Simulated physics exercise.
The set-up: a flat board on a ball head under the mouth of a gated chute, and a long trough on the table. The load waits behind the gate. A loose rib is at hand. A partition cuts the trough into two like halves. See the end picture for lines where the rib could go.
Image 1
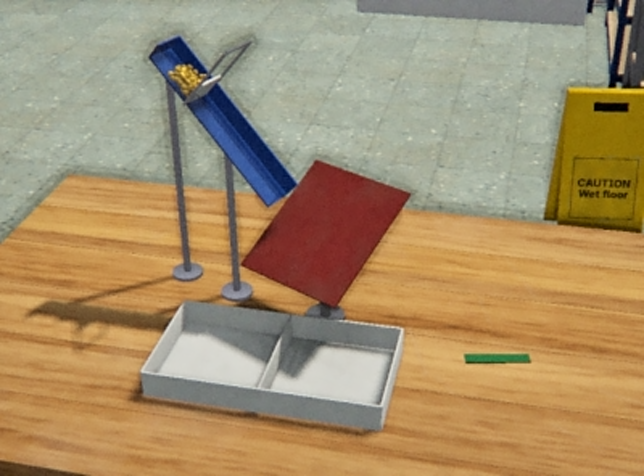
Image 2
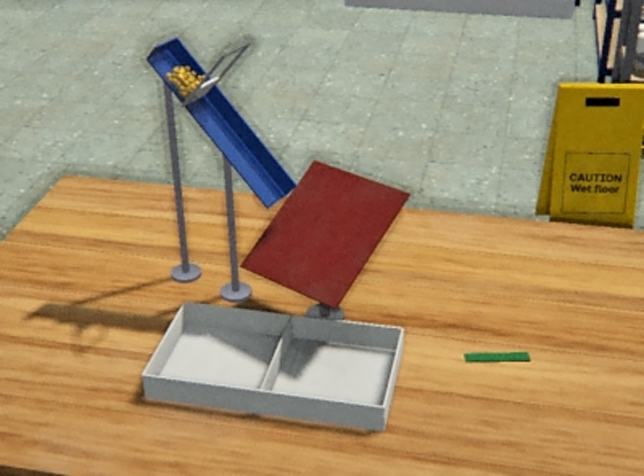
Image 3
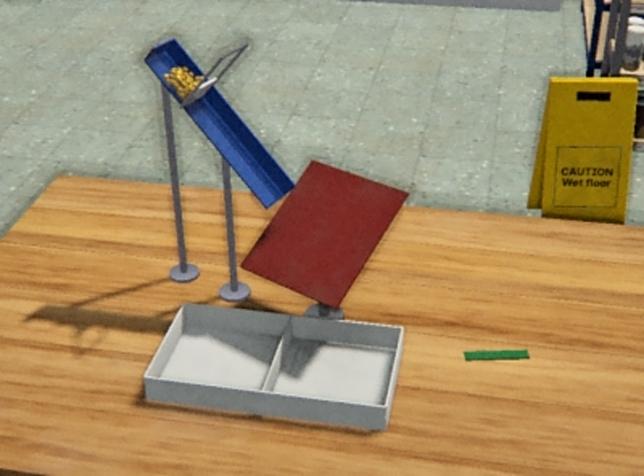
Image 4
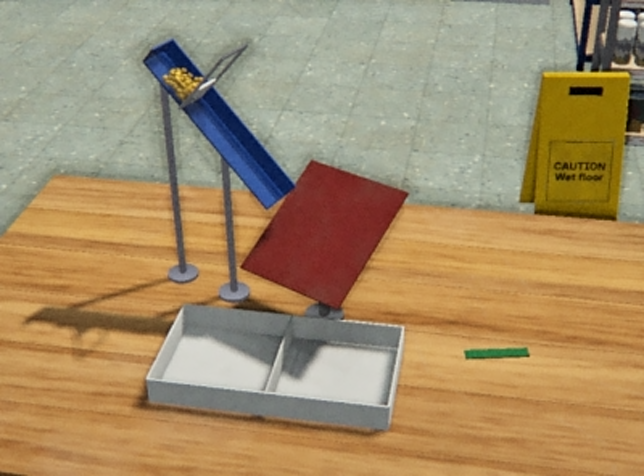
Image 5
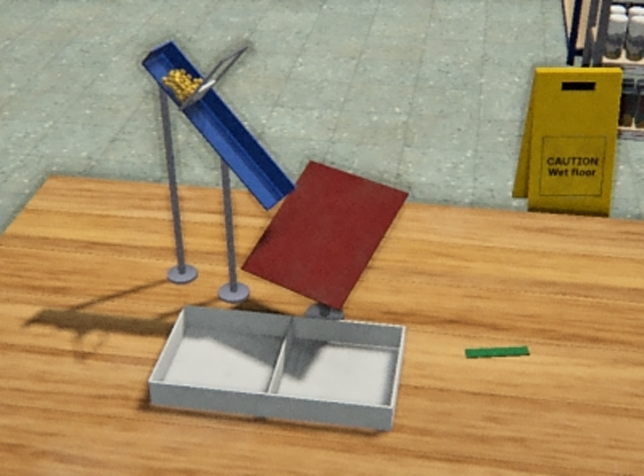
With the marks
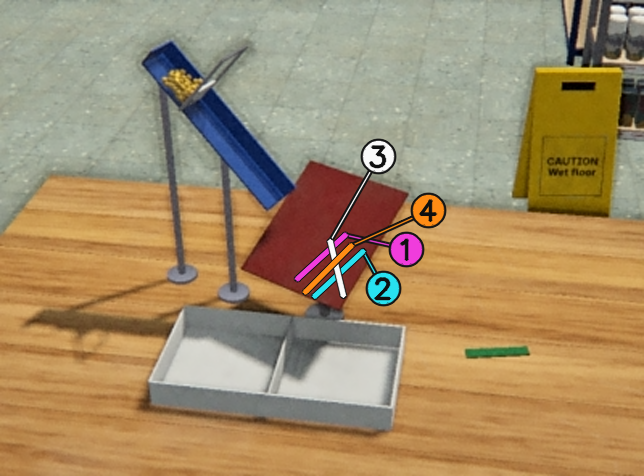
The clip opens on a wooden table with small yellow puffs behind a shut gate in a blue chute, above a tilted red board, a two-part pale trough and a green strip. The view drifts slightly, the yellow caution sign shifting left behind the table, while the set-up stays still.
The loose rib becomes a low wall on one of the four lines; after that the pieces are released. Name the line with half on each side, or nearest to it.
Choose 2.
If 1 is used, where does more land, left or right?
Left.
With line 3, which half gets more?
The right half.
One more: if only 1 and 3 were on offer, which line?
Line 3.
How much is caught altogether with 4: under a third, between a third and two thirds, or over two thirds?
Over two thirds.
On the marked copy, line 1 from (345, 235) to (297, 278); line 2 from (363, 251) to (314, 296); line 3 from (330, 241) to (343, 295); line 4 from (351, 245) to (305, 292).
With 1, of what is caught, nearly all in the left half, a stray few in the right.
With 2, of what is caught, about half in the left half, about half in the right.
With 3, of what is caught, about a quarter in the left half, most in the right.
With 4, of what is caught, most in the left half, a small part in the right.
